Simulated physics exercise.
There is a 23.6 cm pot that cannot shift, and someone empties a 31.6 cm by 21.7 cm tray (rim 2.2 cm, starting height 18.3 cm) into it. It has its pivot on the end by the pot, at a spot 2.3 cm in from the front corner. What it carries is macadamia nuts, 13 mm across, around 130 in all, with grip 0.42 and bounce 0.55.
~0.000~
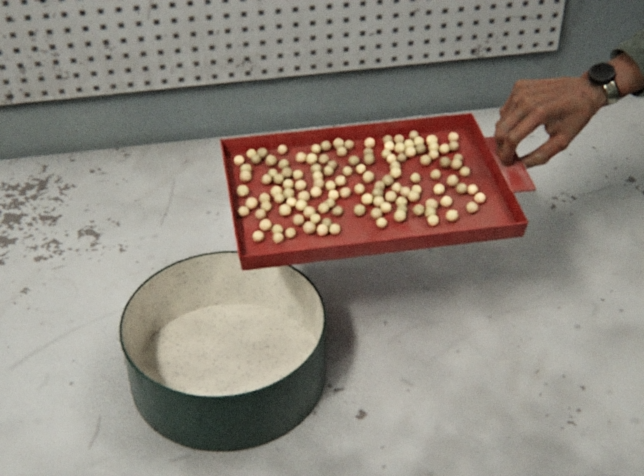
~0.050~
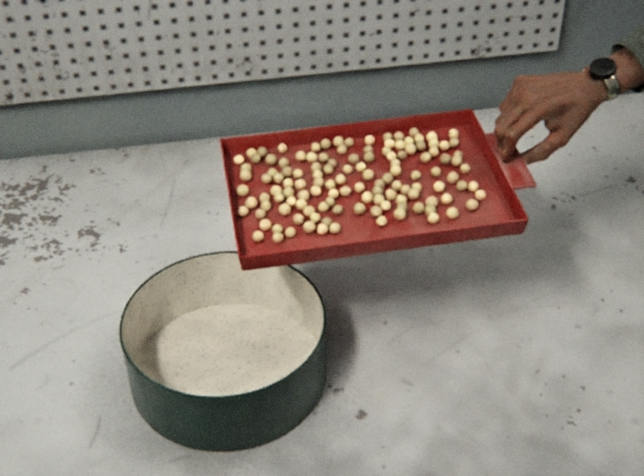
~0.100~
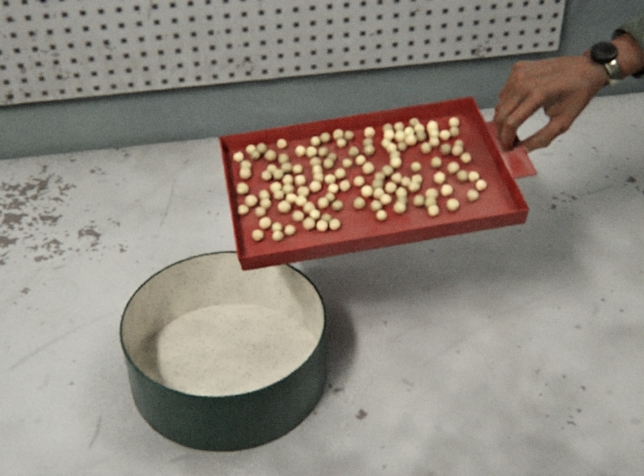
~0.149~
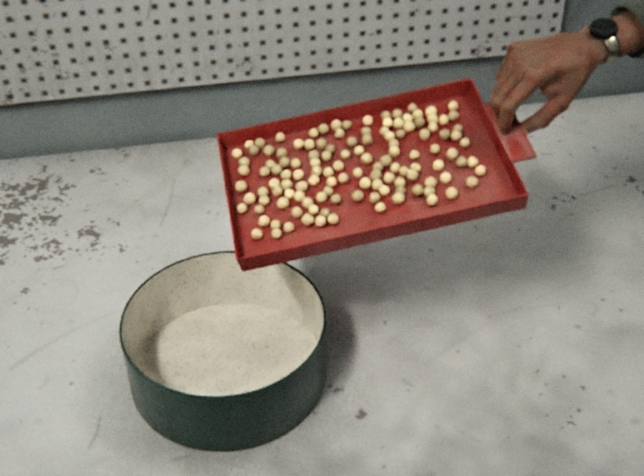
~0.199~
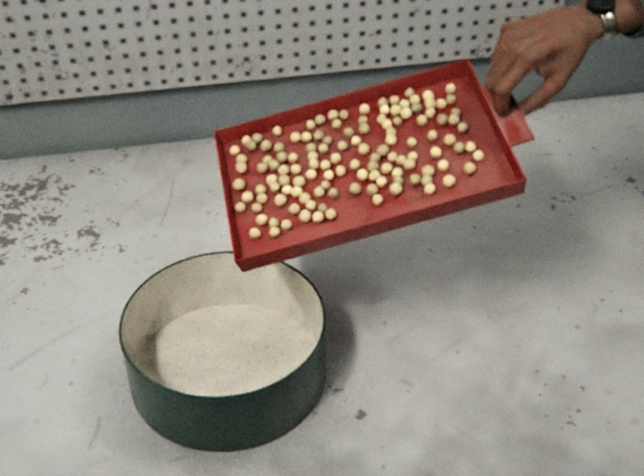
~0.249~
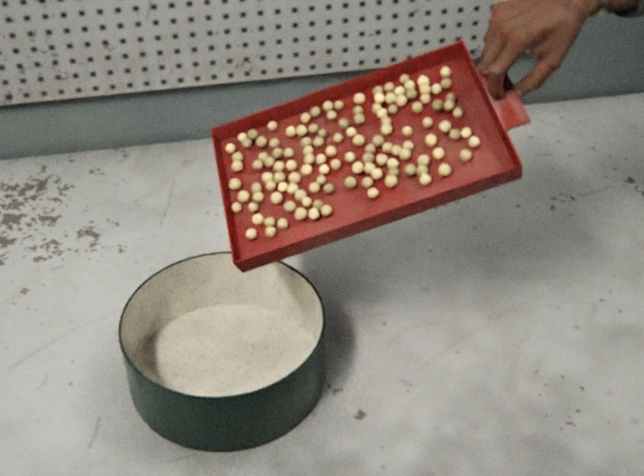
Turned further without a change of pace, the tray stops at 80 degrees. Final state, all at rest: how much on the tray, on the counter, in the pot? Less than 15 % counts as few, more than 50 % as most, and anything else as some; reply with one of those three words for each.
Here it is: Tray: Most, counter: Few, pot: Some.
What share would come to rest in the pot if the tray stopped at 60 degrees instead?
Share in the pot: Around 20 %.
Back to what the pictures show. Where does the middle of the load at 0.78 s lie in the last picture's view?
Somewhere about (227, 205) in the last view.
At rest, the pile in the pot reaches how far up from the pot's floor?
Close to 1.5 cm up.
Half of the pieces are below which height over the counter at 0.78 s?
Roughly 24 cm.
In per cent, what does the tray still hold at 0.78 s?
Load share: Around 90%.
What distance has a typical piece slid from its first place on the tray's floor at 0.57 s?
By then it sits near 10 cm from where it began.
Then, at 0.57 s, tilt 49 degrees; the tray holds 100 %, the pot 0 %.
After 0.78 s, tilt 69 degrees; the tray holds 90 %, the pot 0 %.
After 1.11 s, tilt 80 degrees; the tray holds 75 %, the pot 20 %.
By 2.0 s all is still; tray 75 %, counter 0 %, pot 25 %.
